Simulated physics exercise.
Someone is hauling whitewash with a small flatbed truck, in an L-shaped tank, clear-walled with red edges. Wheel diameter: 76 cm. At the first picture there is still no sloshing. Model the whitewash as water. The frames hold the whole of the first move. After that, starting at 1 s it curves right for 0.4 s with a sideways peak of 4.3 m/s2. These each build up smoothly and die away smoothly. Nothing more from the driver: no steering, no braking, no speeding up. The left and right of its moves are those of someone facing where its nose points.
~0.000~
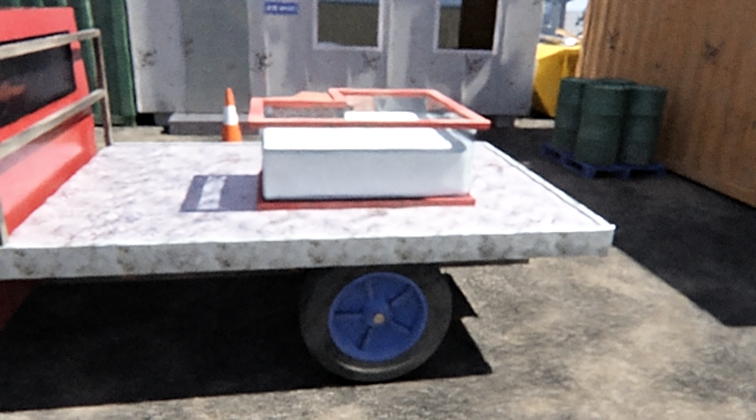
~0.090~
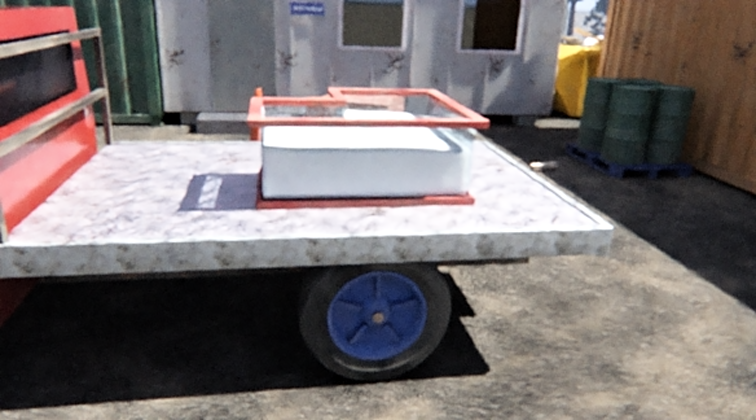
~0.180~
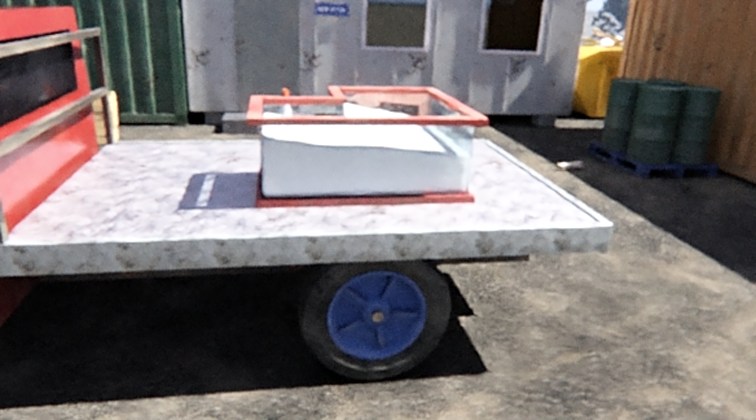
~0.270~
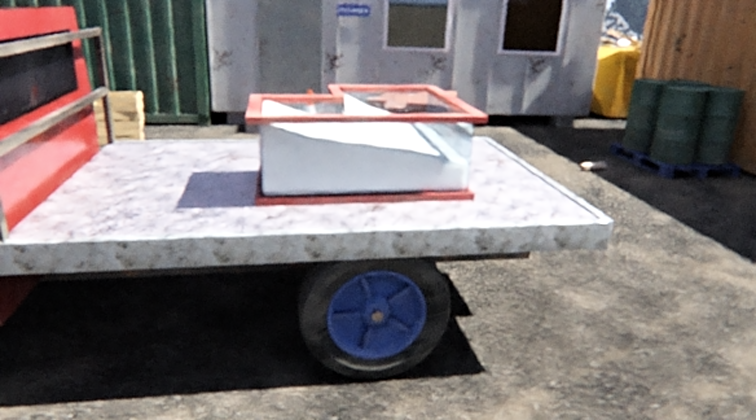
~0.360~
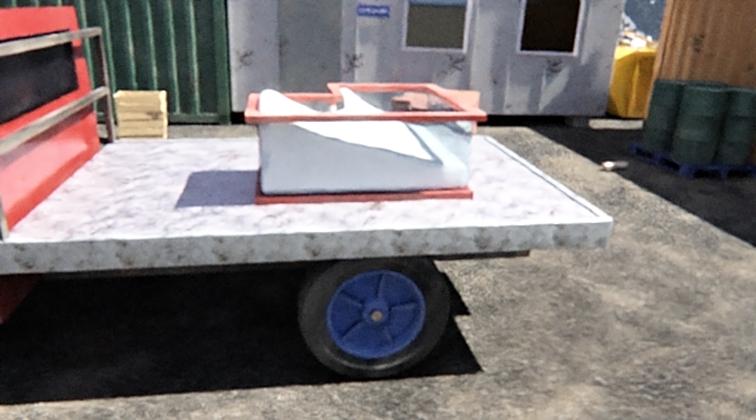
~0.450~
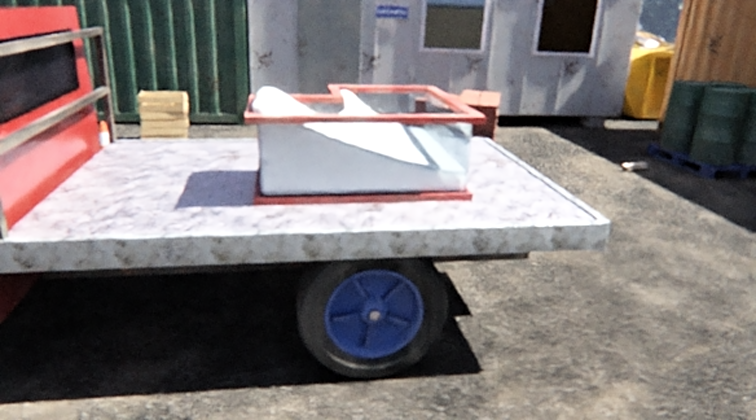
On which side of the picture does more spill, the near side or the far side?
The near side.
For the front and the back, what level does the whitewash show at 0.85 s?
Approx. 36 cm front, approx. 28 cm back.
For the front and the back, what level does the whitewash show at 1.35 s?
Front 18 cm and back 34 cm.
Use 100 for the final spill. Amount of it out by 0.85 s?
By then it's around 10 per cent.
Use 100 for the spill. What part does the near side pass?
Close to 40 per cent goes that way.
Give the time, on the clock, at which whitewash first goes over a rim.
It happens at some 0.8 s.
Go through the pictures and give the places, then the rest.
The first picture shows the whitewash reaches (281, 143) at the front end; it reaches (451, 143) at the back end; no slope yet; the front is on the left, levels are read along the near wall; a wheel hub at (380, 322).
The second picture shows the whitewash reaches (280, 142) at the front end; it reaches (451, 142) at the back end; no slope yet.
The third picture shows the whitewash reaches (279, 131) at the front end; it reaches (449, 148) at the back end; it is heaped 6° towards the left end.
The fourth picture shows the whitewash reaches (278, 117) at the front end; it reaches (448, 155) at the back end; it is heaped 13° towards the left end and 4° towards the far side.
The fifth picture shows the whitewash reaches (277, 102) at the front end; it reaches (447, 160) at the back end; it is heaped 19° towards the left end and 5° towards the far side.
The sixth picture shows the whitewash reaches (276, 92) at the front end; it reaches (446, 164) at the back end; it is heaped 23° towards the left end and 5° towards the far side; a wheel hub at (376, 319).
Then, 0.85 s in, it stands 28 cm high behind and 36 cm in front; 1 per cent has gone over the left end.
Then, 1.35 s in, it stands 35 cm high behind and 18 cm in front; 2 per cent has gone over the left end, a little elsewhere.
Then, 1.95 s in, it stands 21 cm high behind and 46 cm in front; 5 per cent has gone over the near side and the left end, a little elsewhere.
Then, 4.39 s in, 7 per cent has gone over the near side and the left end, a little elsewhere; the near side has passed 3 per cent and the far side 1.
